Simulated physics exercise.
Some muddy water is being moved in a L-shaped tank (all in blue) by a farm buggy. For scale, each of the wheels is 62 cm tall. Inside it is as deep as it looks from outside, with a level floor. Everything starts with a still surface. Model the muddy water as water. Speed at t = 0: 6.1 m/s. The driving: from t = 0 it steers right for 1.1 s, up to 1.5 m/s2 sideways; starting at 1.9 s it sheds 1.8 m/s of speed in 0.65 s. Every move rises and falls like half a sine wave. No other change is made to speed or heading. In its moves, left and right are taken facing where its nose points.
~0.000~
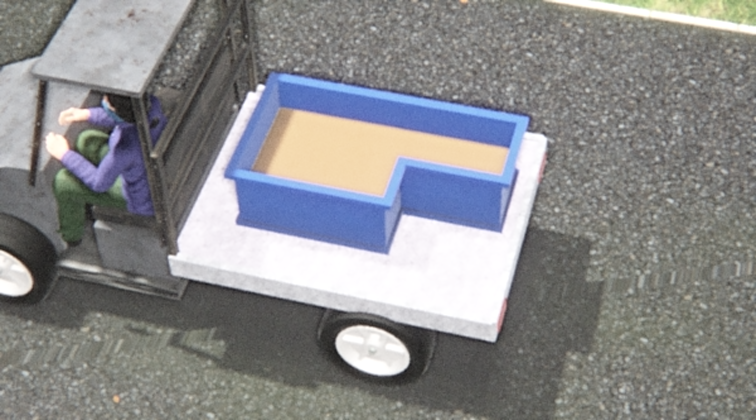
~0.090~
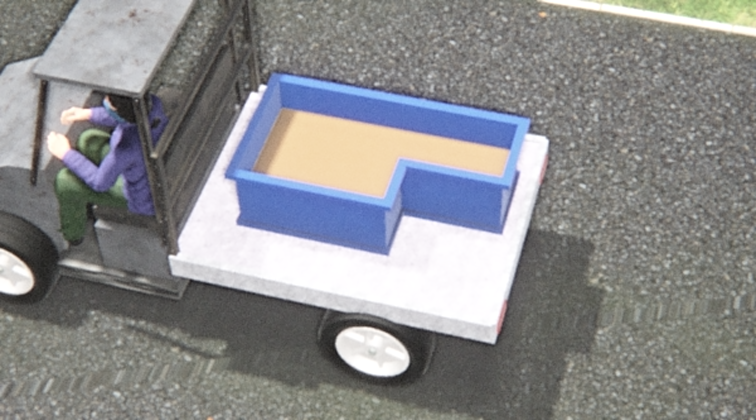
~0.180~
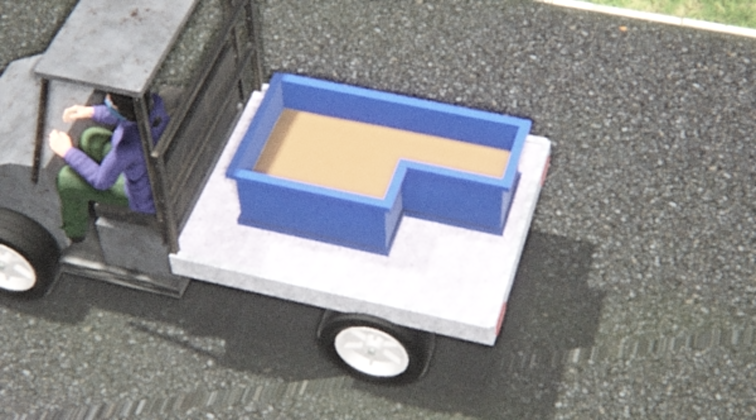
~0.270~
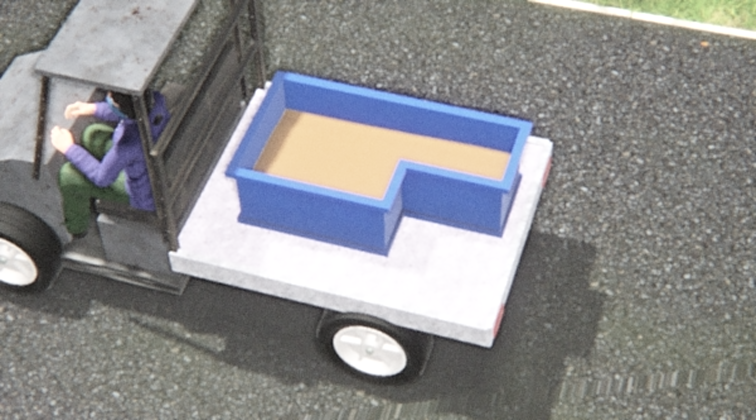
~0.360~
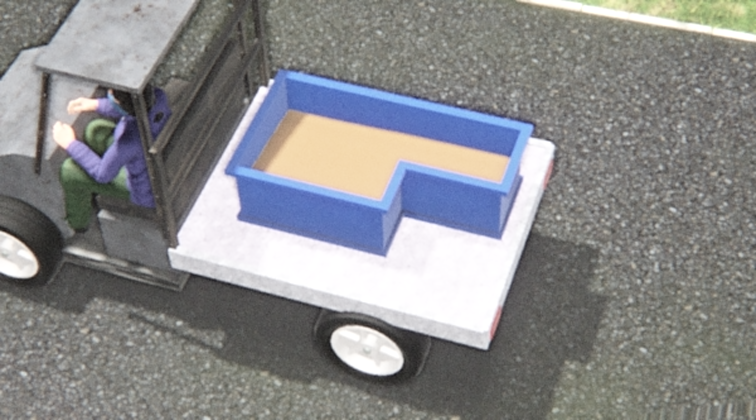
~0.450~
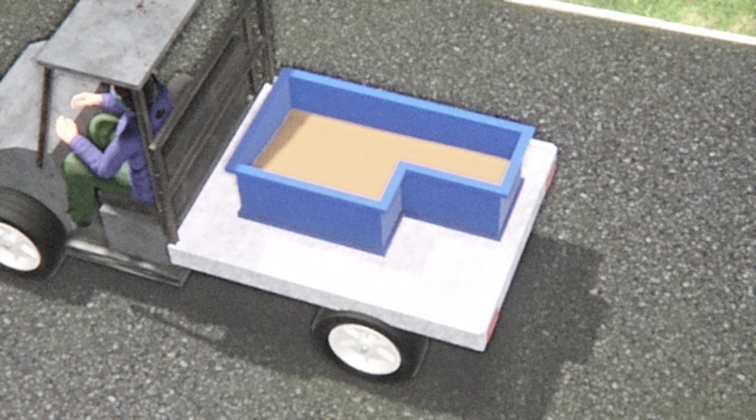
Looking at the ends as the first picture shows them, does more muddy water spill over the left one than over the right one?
Yes.
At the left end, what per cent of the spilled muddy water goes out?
Some 60 per cent of it.
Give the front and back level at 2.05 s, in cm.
At that moment it stands around 18 cm in front and around 20 cm behind.
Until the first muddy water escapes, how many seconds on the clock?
2.8 s.
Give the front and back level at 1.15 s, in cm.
Level, front = 22 cm; level, back = 14 cm.
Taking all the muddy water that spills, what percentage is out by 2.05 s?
Some 0 percent has come out by that time.
After 1.15 s it stands 15 cm high behind and 23 cm in front; all of it is still inside.
After 2.05 s it stands 21 cm high behind and 18 cm in front; all of it is still inside.
After 3.05 s it stands 2 cm high behind and 23 cm in front; 7 per cent has gone over the left end, a little elsewhere.
After 5.53 s 9 per cent has gone over the left end, a little elsewhere; the left end has passed 6 per cent and the right end 1.
